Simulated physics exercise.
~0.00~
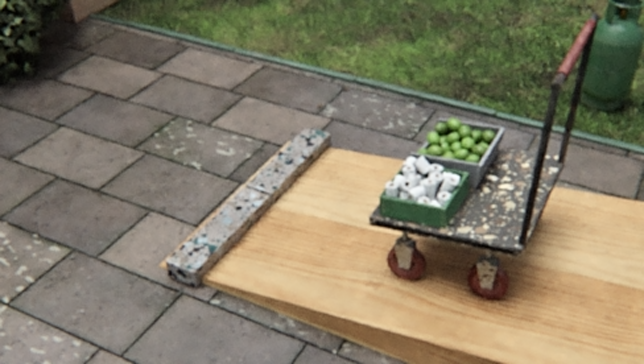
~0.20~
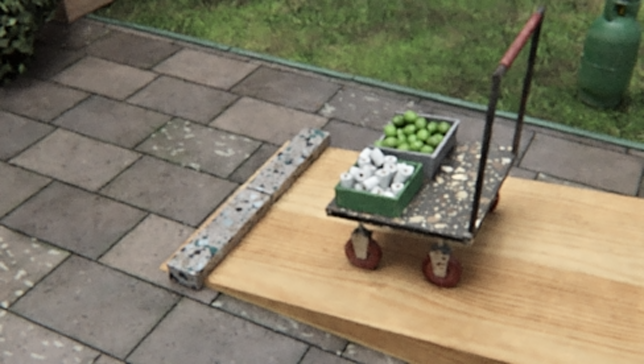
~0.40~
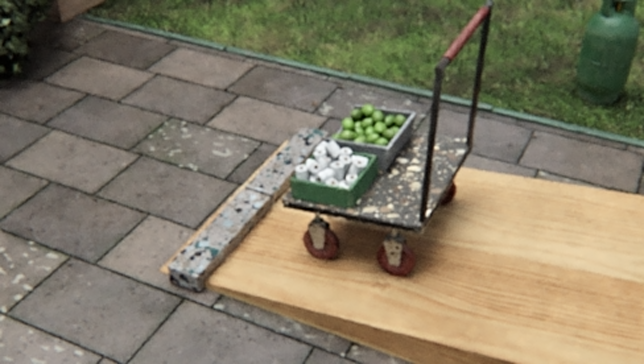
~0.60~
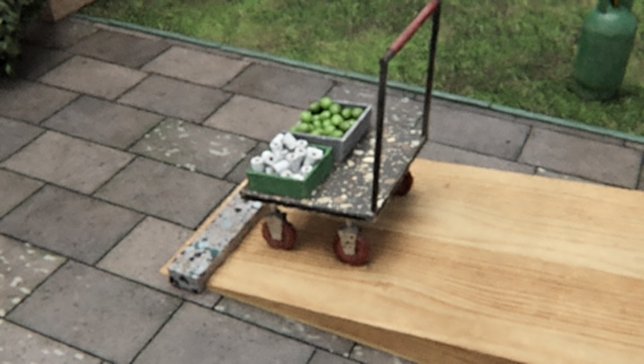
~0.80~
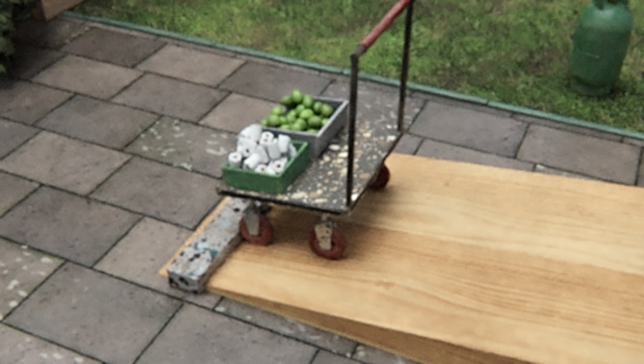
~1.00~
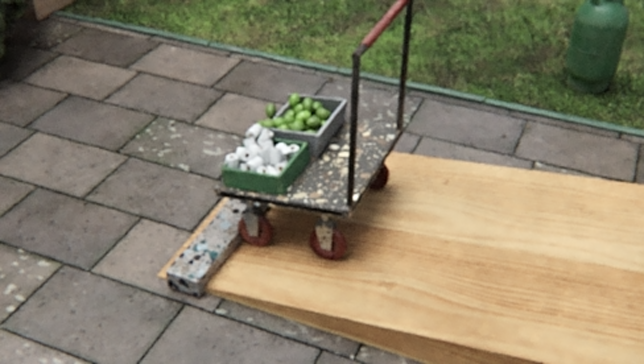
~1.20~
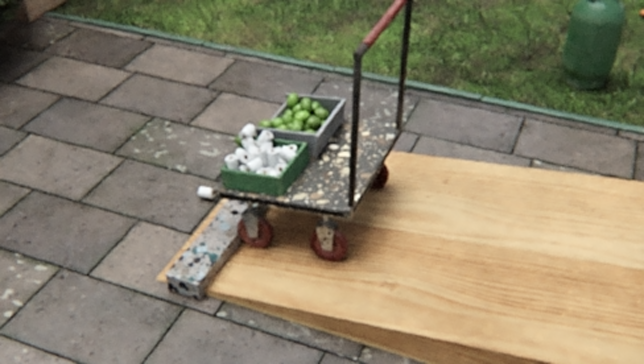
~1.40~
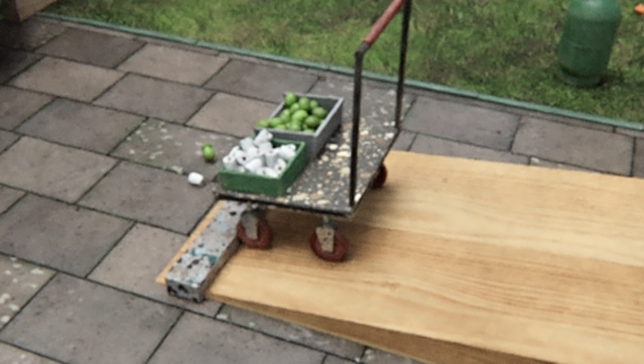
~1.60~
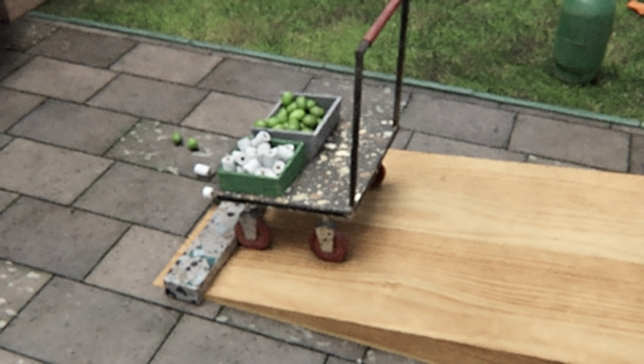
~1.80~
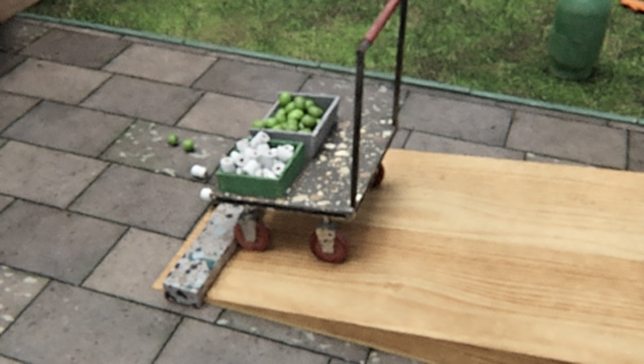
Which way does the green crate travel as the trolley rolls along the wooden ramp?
The green crate travels to the left, riding on the trolley until it stops at the low kerb.
